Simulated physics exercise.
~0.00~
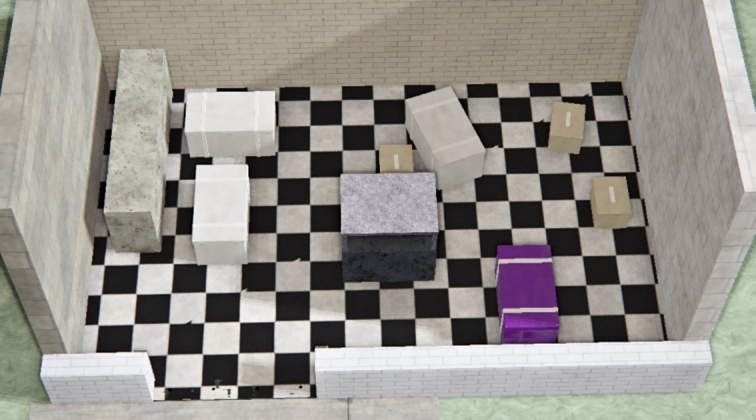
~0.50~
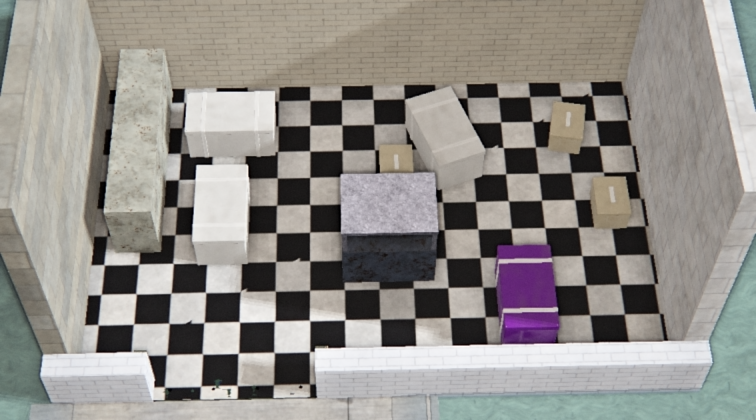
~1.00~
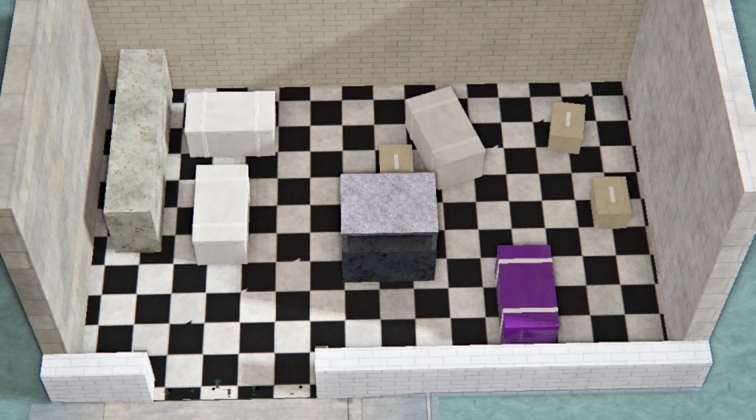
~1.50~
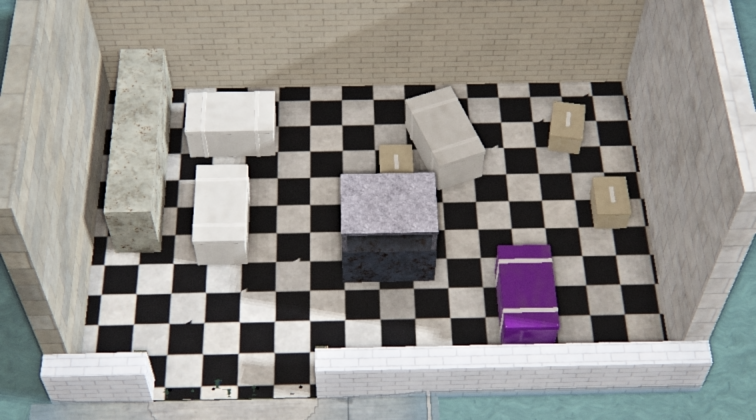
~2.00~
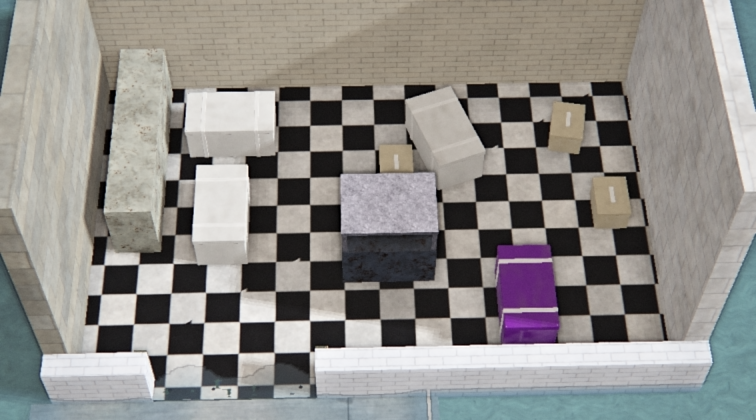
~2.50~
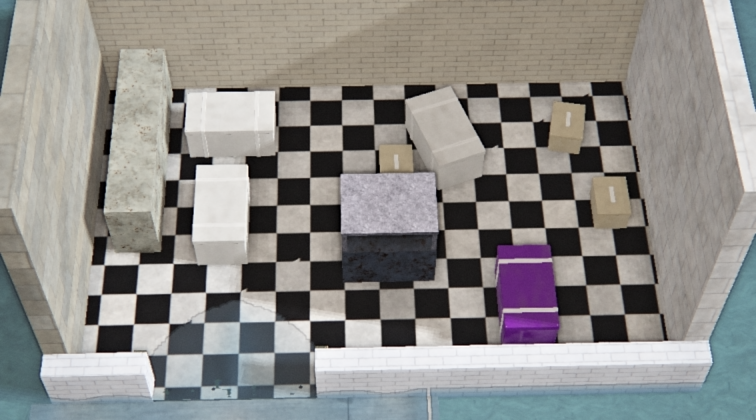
In a ground-floor office with a black-and-white checkered floor, a purple trunk, pale trunks and small tan totes sit around a dark block with a grey top. Water replaces the green ground outside, then creeps through the front doorway and spreads in a shallow fan inside, while every object stays still.
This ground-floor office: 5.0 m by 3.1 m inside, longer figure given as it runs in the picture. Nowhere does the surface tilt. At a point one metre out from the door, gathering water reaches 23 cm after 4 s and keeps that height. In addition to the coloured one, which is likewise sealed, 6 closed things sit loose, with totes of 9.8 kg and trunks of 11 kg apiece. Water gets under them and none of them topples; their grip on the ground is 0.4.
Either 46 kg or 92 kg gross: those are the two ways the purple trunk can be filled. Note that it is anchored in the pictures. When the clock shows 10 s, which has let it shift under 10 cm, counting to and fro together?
The low one.
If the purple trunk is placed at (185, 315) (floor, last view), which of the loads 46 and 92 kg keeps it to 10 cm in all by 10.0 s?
The answer: You need the heavier weight.
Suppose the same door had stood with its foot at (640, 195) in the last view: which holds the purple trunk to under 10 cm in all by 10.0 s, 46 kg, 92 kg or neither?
If so, then the first option suffices.
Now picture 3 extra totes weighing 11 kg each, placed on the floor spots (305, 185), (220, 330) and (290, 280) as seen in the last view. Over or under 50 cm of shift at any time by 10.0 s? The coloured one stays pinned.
In the order given, beyond the mark, then beyond the mark, and last beyond the mark.
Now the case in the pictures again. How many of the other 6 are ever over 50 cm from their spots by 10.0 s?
My count gives 6.
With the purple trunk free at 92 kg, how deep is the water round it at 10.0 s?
Something like 7 centimetres.
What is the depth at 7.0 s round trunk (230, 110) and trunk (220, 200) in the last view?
Close to 16 and 13 centimetres.
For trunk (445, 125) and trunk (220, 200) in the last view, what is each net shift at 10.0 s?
120 cm and 200 cm respectively.
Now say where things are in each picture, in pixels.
The purple trunk at (528, 285) rests on the ground; water covers 0.0 m2; 0 of 7 have shifted, in the first frame.
The purple trunk at (528, 285), on the bottom; 0.0 m2 under water; 0 of 7 have shifted, in the second frame.
The purple trunk at (528, 285) rests on the ground; 0.0 m2 under water; 0 of 7 have shifted, in the third frame.
The purple trunk at (528, 285) rests on the ground; 0.0 m2 under water; 0 of 7 have shifted, in the fourth frame.
The purple trunk at (528, 285), on the bottom; water covers 0.0 m2; 0 of 7 have shifted, in the fifth frame.
The purple trunk at (528, 285), on the bottom; water covers 0.7 m2; 0 of 7 have shifted, in the sixth frame.
After 3.5 s the purple trunk would be 0 cm from its start with 46 kg and 0 cm from its start with 92 kg; 0 cm of water round it then.
After 4.5 s the purple trunk would be 0 cm from its start with 46 kg and 0 cm from its start with 92 kg; 0 cm of water round it then.
After 7.0 s the purple trunk would be 0 cm from its start with 46 kg and 0 cm from its start with 92 kg; 2 cm of water round it then.
After 10.0 s the purple trunk would be 0 cm from its start with 46 kg and 0 cm from its start with 92 kg; 7 cm of water round it then.
